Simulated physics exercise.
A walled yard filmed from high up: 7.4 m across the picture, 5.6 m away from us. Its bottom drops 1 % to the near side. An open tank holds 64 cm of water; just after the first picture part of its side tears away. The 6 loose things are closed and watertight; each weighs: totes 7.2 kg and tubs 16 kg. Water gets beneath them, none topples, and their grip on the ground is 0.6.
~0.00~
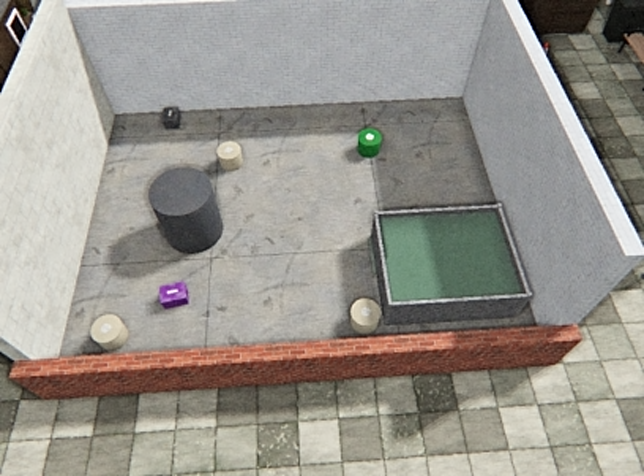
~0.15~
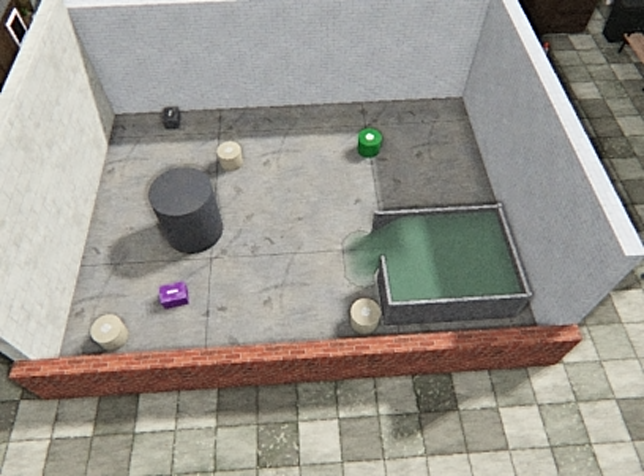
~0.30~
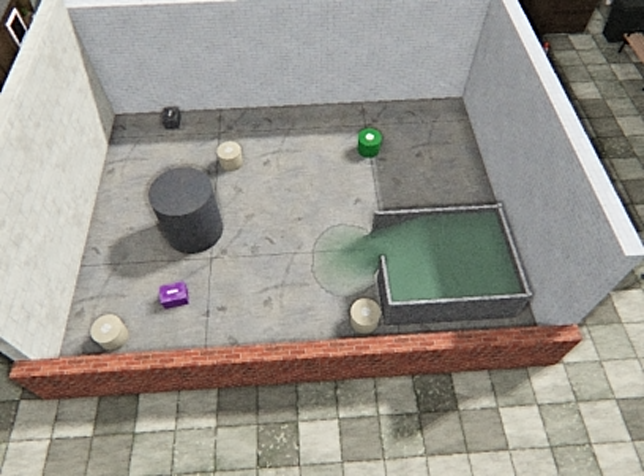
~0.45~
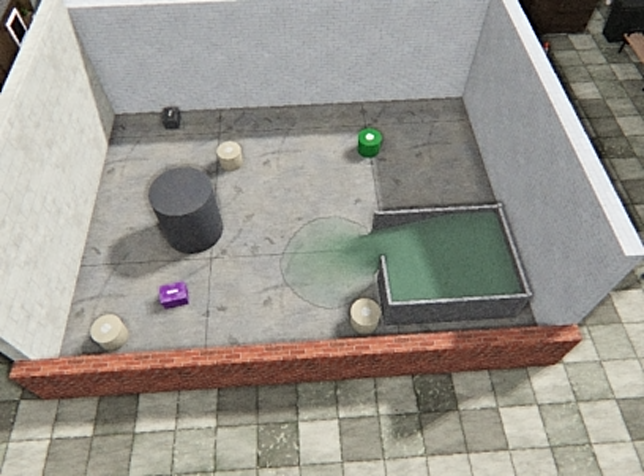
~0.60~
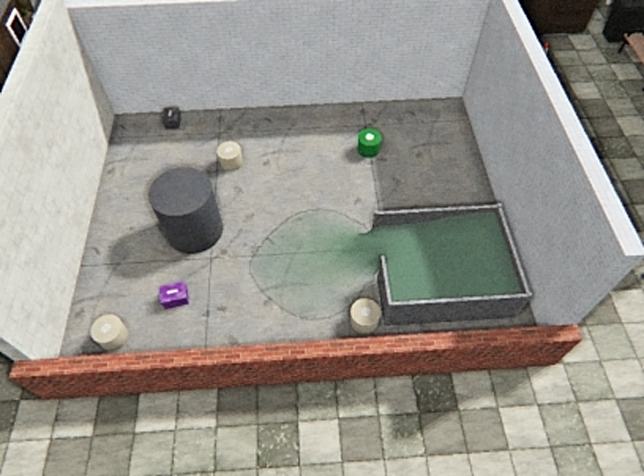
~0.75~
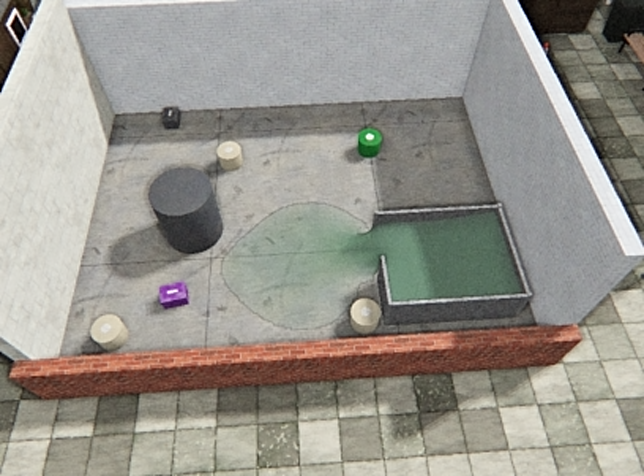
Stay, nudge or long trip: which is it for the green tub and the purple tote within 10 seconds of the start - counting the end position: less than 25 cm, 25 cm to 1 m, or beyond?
Green tub barely shifts; purple tote travels far.
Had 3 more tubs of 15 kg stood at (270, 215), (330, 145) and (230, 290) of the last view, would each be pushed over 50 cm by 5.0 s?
In turn: Past it, under, past it.
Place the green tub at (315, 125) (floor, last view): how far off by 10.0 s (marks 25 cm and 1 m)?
It barely shifts.
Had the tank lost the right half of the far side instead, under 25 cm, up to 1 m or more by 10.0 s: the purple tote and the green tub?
Then the purple tote stays put, the green tub is nudged along.
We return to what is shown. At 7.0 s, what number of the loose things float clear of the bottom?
At that moment 2.
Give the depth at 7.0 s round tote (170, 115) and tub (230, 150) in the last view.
Roughly 9 and 7 cm.
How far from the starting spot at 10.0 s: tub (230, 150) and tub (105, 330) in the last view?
In that order: 5 cm, 200 cm.
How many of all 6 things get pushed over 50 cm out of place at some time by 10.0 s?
I count 3.
After 2.0 s the green tub is near (370, 137), 0.0 m from its start, aground; the purple tote is near (129, 302), 0.7 m from its start, aground; 0 afloat.
After 4.5 s the green tub is near (370, 137), 0.0 m from its start, aground; the purple tote is near (99, 237), 1.8 m from its start, afloat; 3 afloat.
After 7.0 s the green tub is near (370, 137), 0.0 m from its start, aground; the purple tote is near (150, 167), 2.7 m from its start, afloat; 2 afloat.
After 10.0 s the green tub is near (370, 137), 0.0 m from its start, aground; the purple tote is near (233, 173), 2.6 m from its start, afloat; 1 afloat.
